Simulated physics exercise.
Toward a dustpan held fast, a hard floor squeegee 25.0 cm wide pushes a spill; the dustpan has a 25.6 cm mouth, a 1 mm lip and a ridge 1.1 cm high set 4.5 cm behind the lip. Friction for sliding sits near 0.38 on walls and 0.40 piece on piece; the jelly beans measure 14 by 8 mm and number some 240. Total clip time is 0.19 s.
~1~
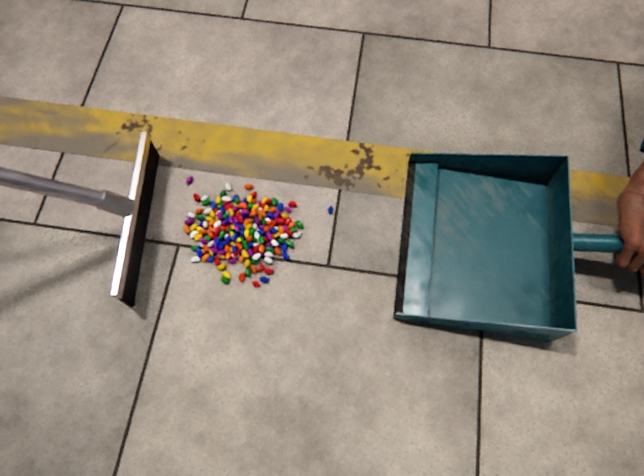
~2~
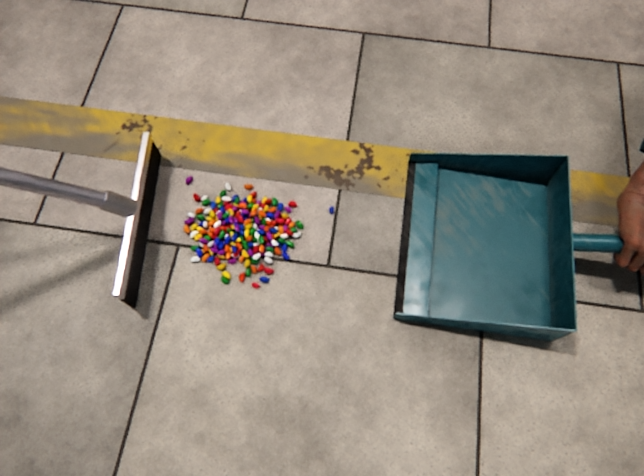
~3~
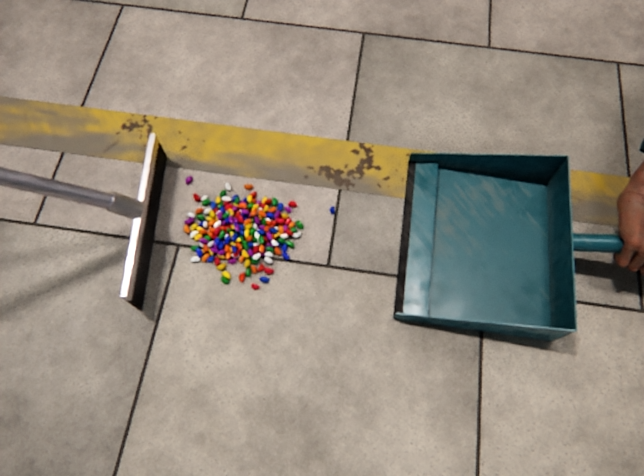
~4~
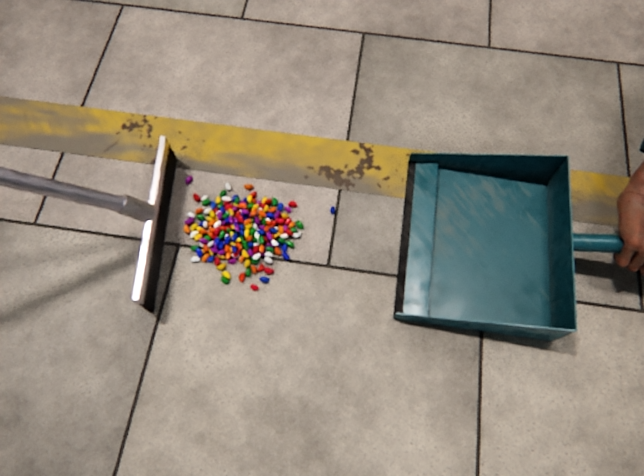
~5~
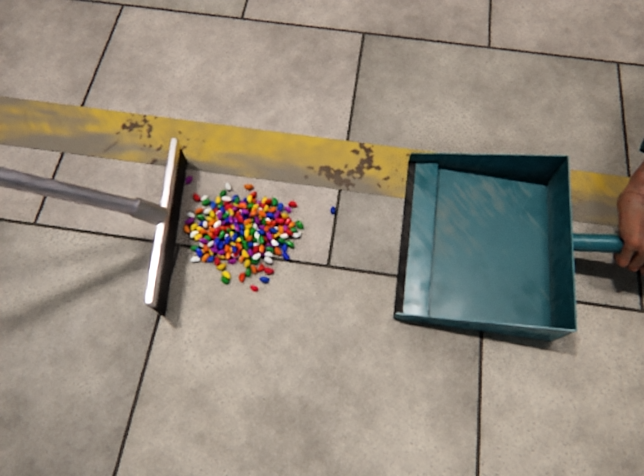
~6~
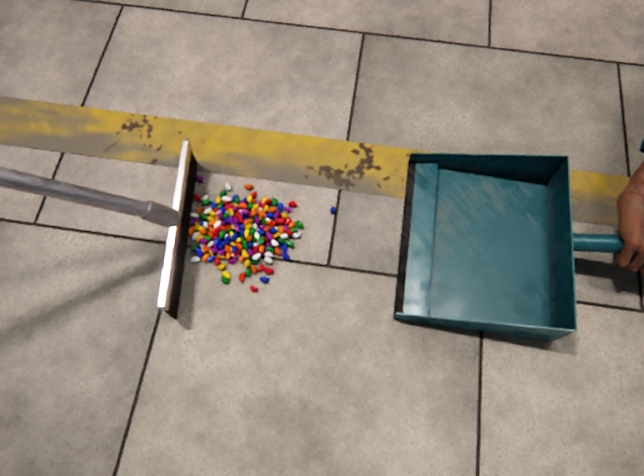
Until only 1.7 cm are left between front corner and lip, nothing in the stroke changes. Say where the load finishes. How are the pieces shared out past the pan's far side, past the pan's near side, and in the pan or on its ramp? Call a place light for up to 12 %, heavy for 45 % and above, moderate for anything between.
Far side: Light; near side: Light; pan: Moderate.
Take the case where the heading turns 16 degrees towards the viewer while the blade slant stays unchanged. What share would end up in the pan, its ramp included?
In that case some 5 per cent.
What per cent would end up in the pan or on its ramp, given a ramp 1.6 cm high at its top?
25 per cent.
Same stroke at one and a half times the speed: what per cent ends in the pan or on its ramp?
Share: Near 35 %.
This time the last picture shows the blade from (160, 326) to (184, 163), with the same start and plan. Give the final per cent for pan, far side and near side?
Pan: 0, far side: 0, near side: 25.
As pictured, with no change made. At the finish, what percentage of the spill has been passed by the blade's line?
I'd say close to 10 per cent.
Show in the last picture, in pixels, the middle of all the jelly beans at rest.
About (396, 256).
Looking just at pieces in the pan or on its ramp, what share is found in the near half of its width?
I'd put it at around 90 per cent.
Then, 0.30 s after the last picture, middle of the blade 18 cm from the lip; 0 % over the lip, far side 0 %, near side 5 %.
Then, 0.50 s after the last picture, middle of the blade 9 cm from the lip; 0 % over the lip, far side 0 %, near side 5 %.
Then, 0.82 s after the last picture, middle of the blade 3 cm from the lip; 30 % over the lip, far side 5 %, near side 5 %.
In the end, far side 5 %, near side 5 %, pan 30 %, in front of the lip or behind the blade 60 %.
